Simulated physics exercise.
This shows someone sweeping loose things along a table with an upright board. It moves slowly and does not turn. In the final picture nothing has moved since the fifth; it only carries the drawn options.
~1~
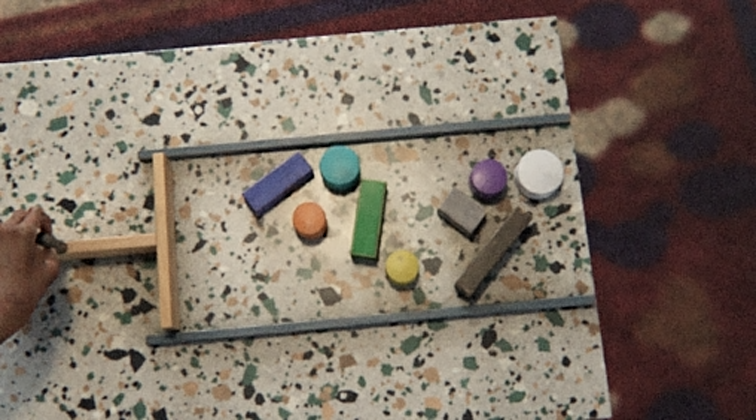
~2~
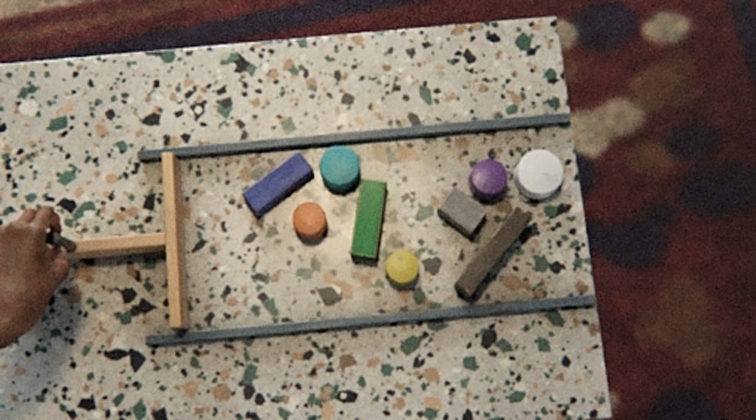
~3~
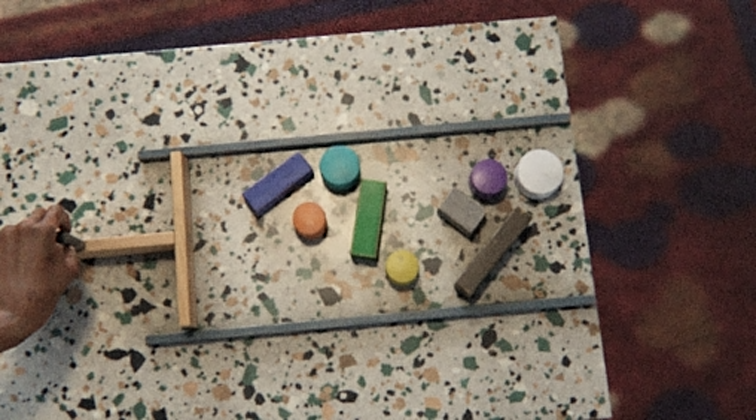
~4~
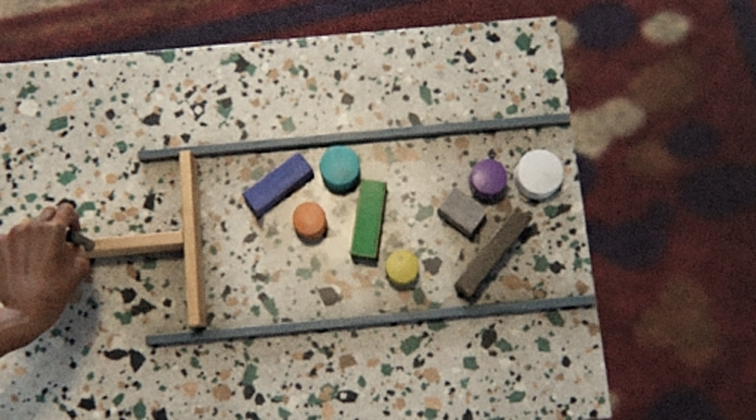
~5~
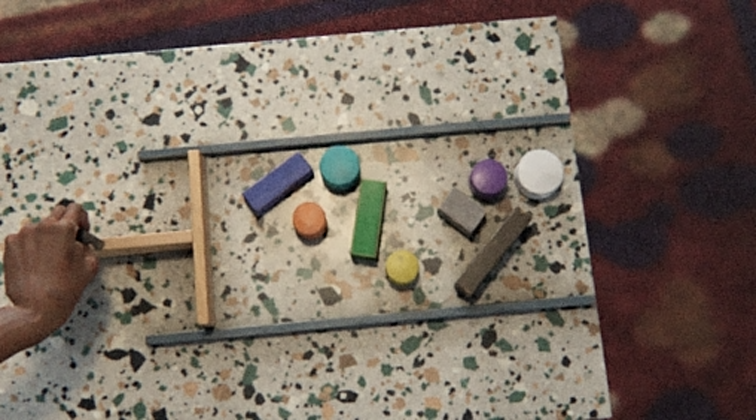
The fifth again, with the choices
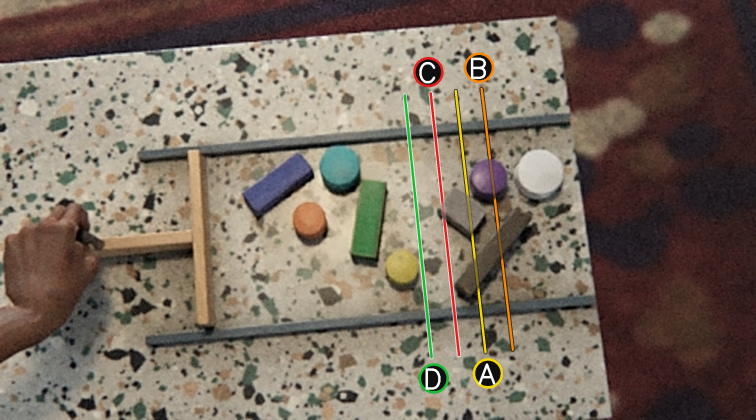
A hand at the left edge grips the handle of an upright wooden board on a speckled tabletop, seen from above, with a dark red patterned carpet beyond. Between two grey rails lie a blue block, turquoise, orange and yellow tins, and a green stick, with purple and white tins, a grey block and a dark bar farther right. The hand slowly pushes the board rightward without turning it, touching nothing, while the loose things stay still.
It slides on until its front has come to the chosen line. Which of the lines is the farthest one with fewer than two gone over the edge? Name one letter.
No second one falls up to B.
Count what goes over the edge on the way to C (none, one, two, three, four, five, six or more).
The count is none.
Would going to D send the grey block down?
No.
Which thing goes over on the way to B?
It is the white tin.
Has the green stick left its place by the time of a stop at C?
Yes.
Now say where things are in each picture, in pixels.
The first frame shows black bar (492, 252); purple tin (488, 180); green stick (369, 220).
The second frame shows board (171, 238); grey block (462, 212).
The third frame shows board (180, 237); orange tin (310, 221).
The fourth frame shows board (189, 236); turquoise tin (340, 169).
The fifth frame shows board (198, 235); black bar (492, 252); purple tin (488, 180); green stick (369, 220).
On the marked copy, A at (470, 218); B at (497, 216); C at (444, 220); D at (418, 223).
Following B. Soon after the start, board (305, 226); turquoise tin (352, 167); blue bar (321, 179).
Later, board (413, 216); white tin (545, 173); purple tin (504, 172).
In the end, board (496, 208); white tin over the edge; grey block (572, 207); one fallen.
As for the rest, A is within the limit but short; C is within the limit but short; D is within the limit but short.
